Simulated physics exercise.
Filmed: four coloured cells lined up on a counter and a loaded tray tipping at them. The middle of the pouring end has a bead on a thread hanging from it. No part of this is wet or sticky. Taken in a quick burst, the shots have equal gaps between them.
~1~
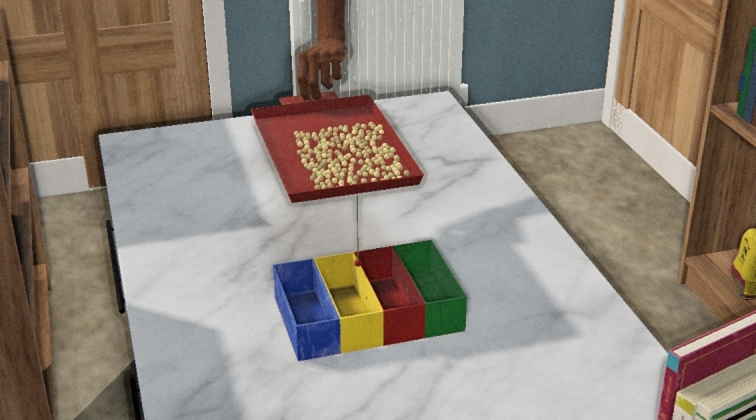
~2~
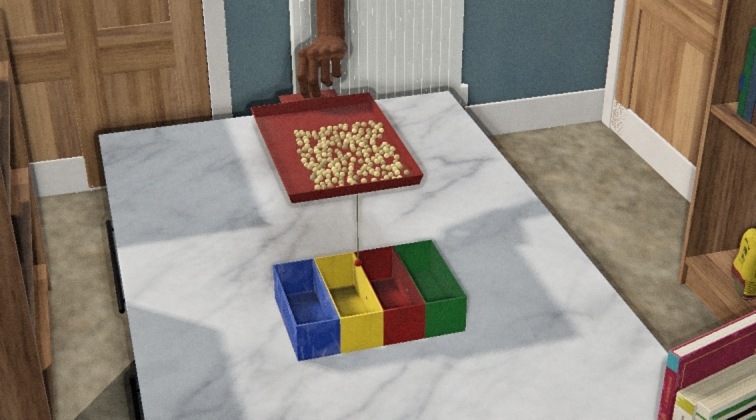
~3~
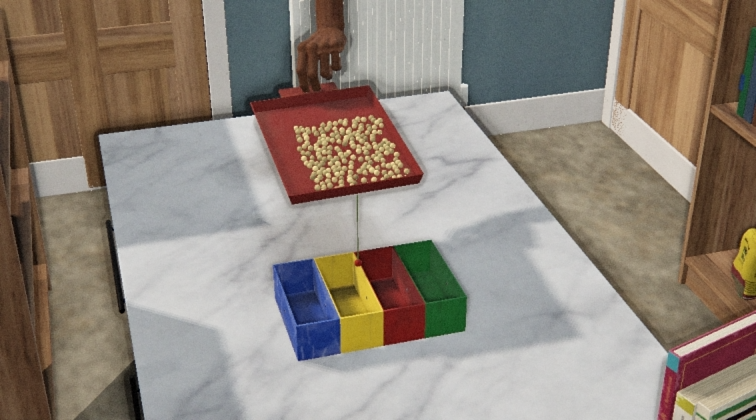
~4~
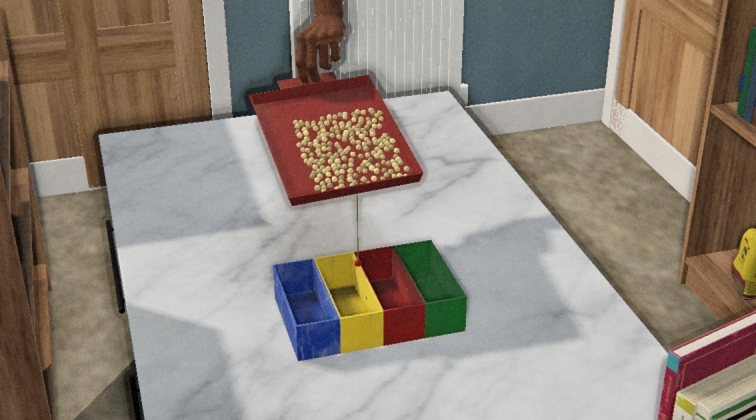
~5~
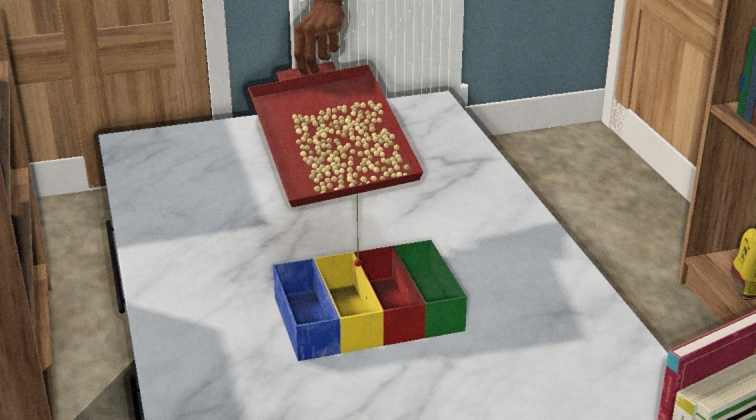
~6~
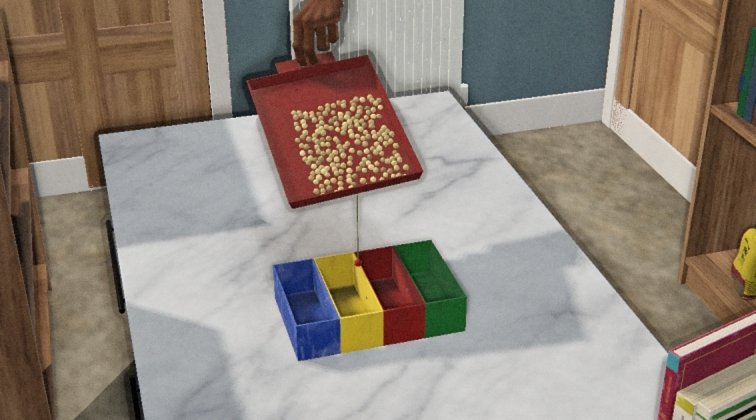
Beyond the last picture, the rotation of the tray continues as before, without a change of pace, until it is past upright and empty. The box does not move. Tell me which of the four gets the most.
The blue cell gets the most.
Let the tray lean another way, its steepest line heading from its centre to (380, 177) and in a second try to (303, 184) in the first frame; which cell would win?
Try 1 - green; try 2 - that blue cell.
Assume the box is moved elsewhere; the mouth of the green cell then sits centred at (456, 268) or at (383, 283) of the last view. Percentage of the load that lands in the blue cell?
First some 30, then 0 per cent.
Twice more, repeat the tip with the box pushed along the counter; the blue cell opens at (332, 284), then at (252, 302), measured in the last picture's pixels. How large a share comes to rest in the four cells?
Result, in turn: 30 %, 100 %.
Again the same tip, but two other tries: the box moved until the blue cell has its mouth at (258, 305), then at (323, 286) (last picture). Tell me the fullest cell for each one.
The first placing favours the cell in yellow, while the second favours that blue cell.
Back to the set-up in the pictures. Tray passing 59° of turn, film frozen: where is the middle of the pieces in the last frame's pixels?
Near (325, 186).
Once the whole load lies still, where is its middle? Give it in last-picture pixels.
Somewhere around (310, 323) in the last picture.
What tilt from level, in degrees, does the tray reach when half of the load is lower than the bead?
90 degrees.
Soon after the last picture, tray tipped steeply; nearly all on the tray; a stray few in the blue cell; a small part falling or outside the box.
A little later, tray tipped right over; a small part on the tray; about two thirds in the blue cell; a small part in the yellow cell; a small part falling or outside the box.
Later still, tray tipped past a quarter turn; most in the blue cell; a small part in the yellow cell; a small part falling or outside the box.
At rest, tray tipped past a quarter turn; most in the blue cell; a small part in the yellow cell; none in the red cell; none in the green cell; a small part outside the box.
